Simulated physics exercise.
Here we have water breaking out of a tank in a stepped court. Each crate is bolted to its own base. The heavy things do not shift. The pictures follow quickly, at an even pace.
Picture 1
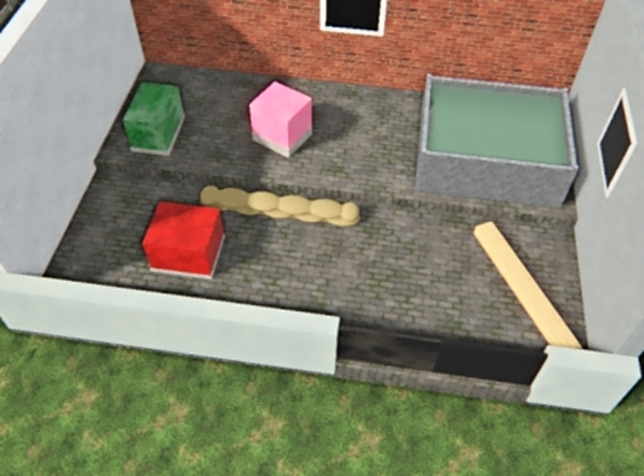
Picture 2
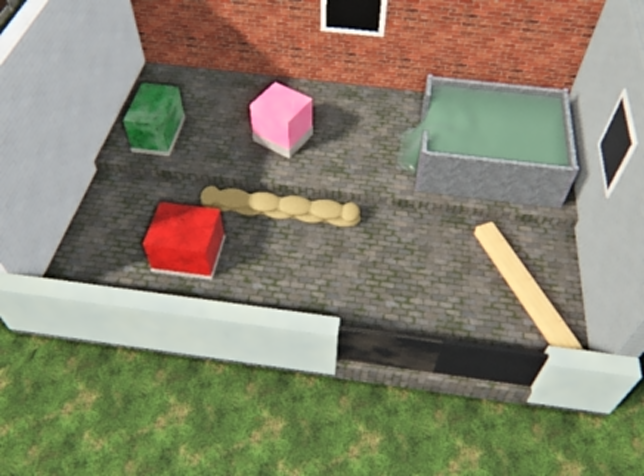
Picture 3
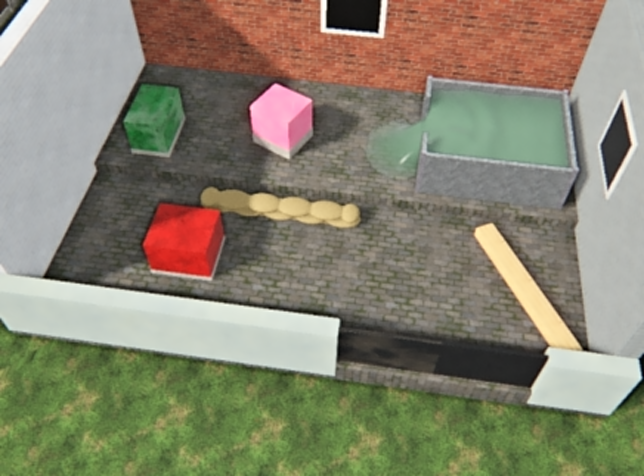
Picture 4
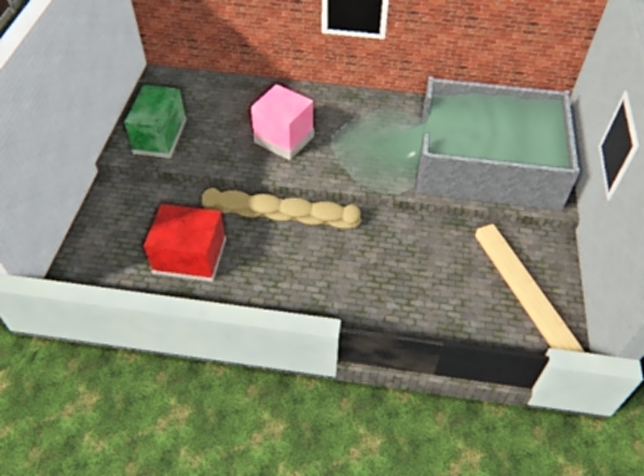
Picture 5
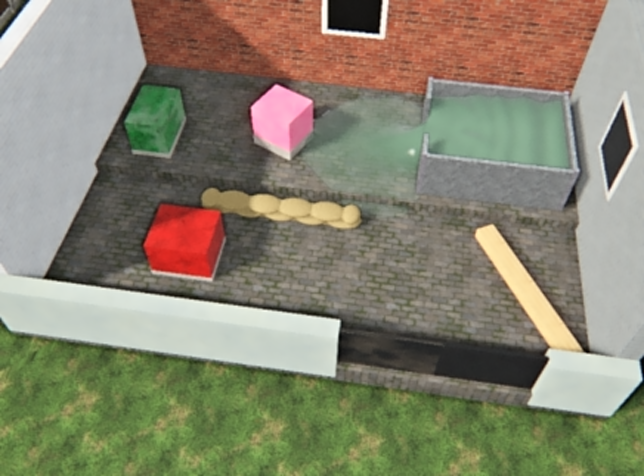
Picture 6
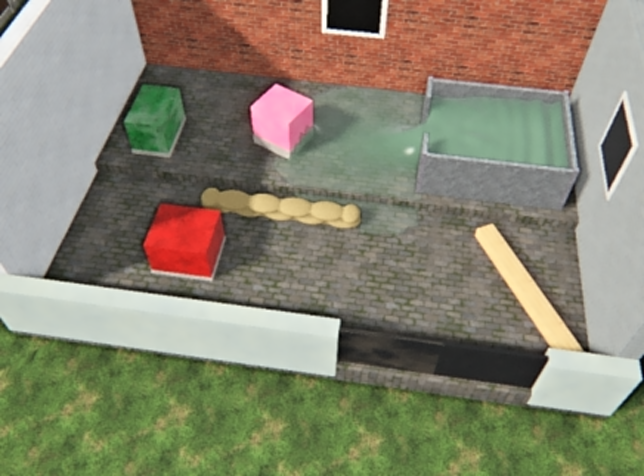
Green water pours from the left side of a tank and spreads toward the pink block.
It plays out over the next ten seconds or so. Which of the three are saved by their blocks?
One by one: The pink crate gets wet; the red crate gets wet; the green crate gets wet.
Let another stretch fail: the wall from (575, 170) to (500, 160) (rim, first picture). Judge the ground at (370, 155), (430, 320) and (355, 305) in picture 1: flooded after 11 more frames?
In turn: Clear, awash, flooded.
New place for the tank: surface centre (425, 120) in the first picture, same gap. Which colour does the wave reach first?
I say the pink one.
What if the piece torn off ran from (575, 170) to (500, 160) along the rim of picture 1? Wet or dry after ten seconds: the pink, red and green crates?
Then: The pink crate stays dry; the red crate is topped; the green crate is safe.
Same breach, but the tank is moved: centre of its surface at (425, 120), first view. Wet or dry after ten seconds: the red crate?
The red one takes water.
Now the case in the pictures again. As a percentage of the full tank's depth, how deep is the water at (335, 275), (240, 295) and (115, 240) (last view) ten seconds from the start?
Roughly 4, 6 and 12 per cent, in turn.
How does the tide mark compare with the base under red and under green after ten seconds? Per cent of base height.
In turn 210 and 180 per cent.
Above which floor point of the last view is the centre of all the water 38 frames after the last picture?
Close to (299, 177).
A moment on, water covers 25 % of the floor; the pink crate water round its plinth, the red crate not reached, the green crate not reached.
Next, water covers 35 % of the floor; the pink crate water round its plinth, the red crate water round its plinth, the green crate water round its plinth.
Then, water covers 45 % of the floor; the pink crate water round its plinth, the red crate water round its plinth, the green crate water round its plinth.
Later, water covers 80 % of the floor; the pink crate water round its plinth, the red crate water round its plinth, the green crate water round its plinth.
In the end, water covers 90 % of the floor; the pink crate was topped, the red crate was topped, the green crate was topped.
